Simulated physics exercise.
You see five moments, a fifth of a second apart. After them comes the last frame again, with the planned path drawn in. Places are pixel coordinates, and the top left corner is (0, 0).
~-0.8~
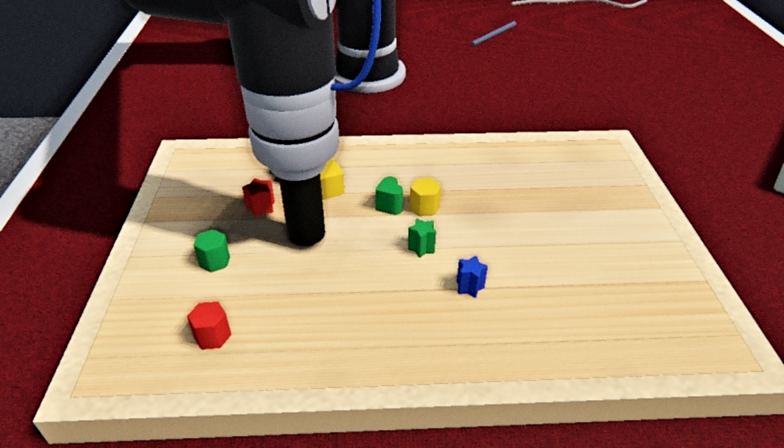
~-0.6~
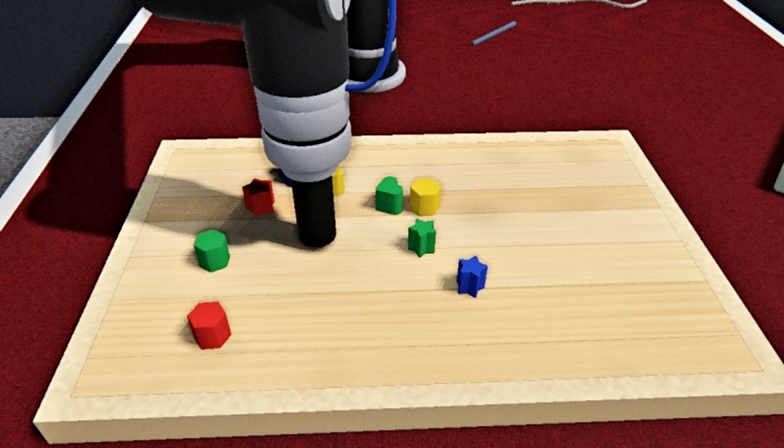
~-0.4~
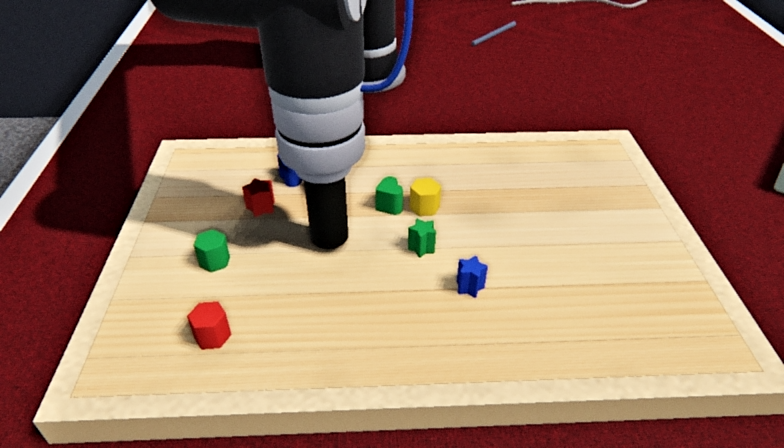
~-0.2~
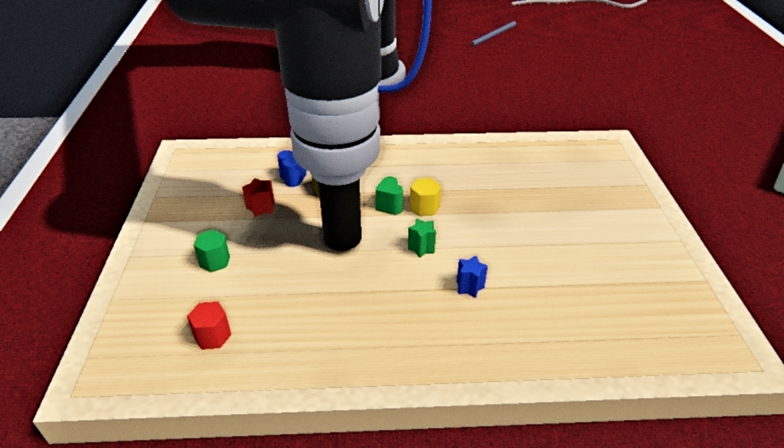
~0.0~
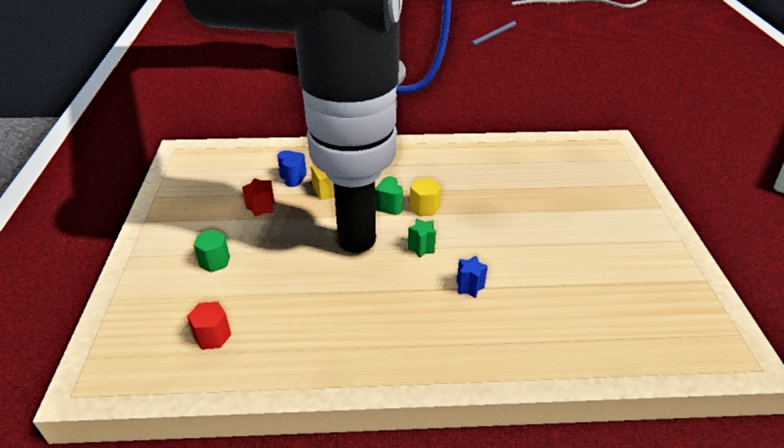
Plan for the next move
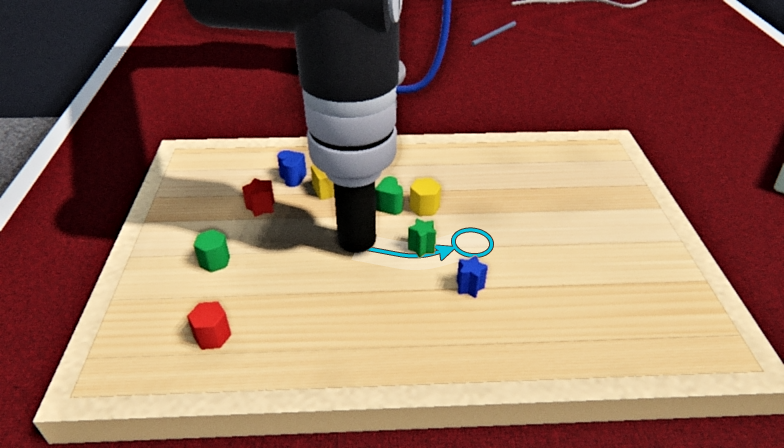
Robot arm with a black cylindrical tip sliding slowly rightward over a wooden board among colored blocks, which all stay still.
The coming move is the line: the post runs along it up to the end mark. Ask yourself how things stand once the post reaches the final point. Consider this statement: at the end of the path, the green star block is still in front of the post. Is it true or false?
It is true.
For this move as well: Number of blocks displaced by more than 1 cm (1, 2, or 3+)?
Count: One.
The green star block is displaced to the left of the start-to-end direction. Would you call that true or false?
The statement is true.
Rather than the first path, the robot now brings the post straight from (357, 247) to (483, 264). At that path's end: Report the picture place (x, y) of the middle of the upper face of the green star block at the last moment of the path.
I'd say the green star block ends with its top centre at (475, 219).
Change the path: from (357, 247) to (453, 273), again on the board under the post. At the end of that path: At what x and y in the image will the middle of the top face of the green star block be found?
About (452, 225).
The drawn path runs from (357, 247) via (396, 254) and (436, 253), ending at (472, 242).
What follows on the original path. One third of the way, post (397, 247); green star block (430, 226).
Two thirds of the way, post (437, 246); green star block (461, 218), turned 70° anticlockwise.
At the end, post (473, 236); green star block (496, 208), turned 70° anticlockwise; blue star block not moved.
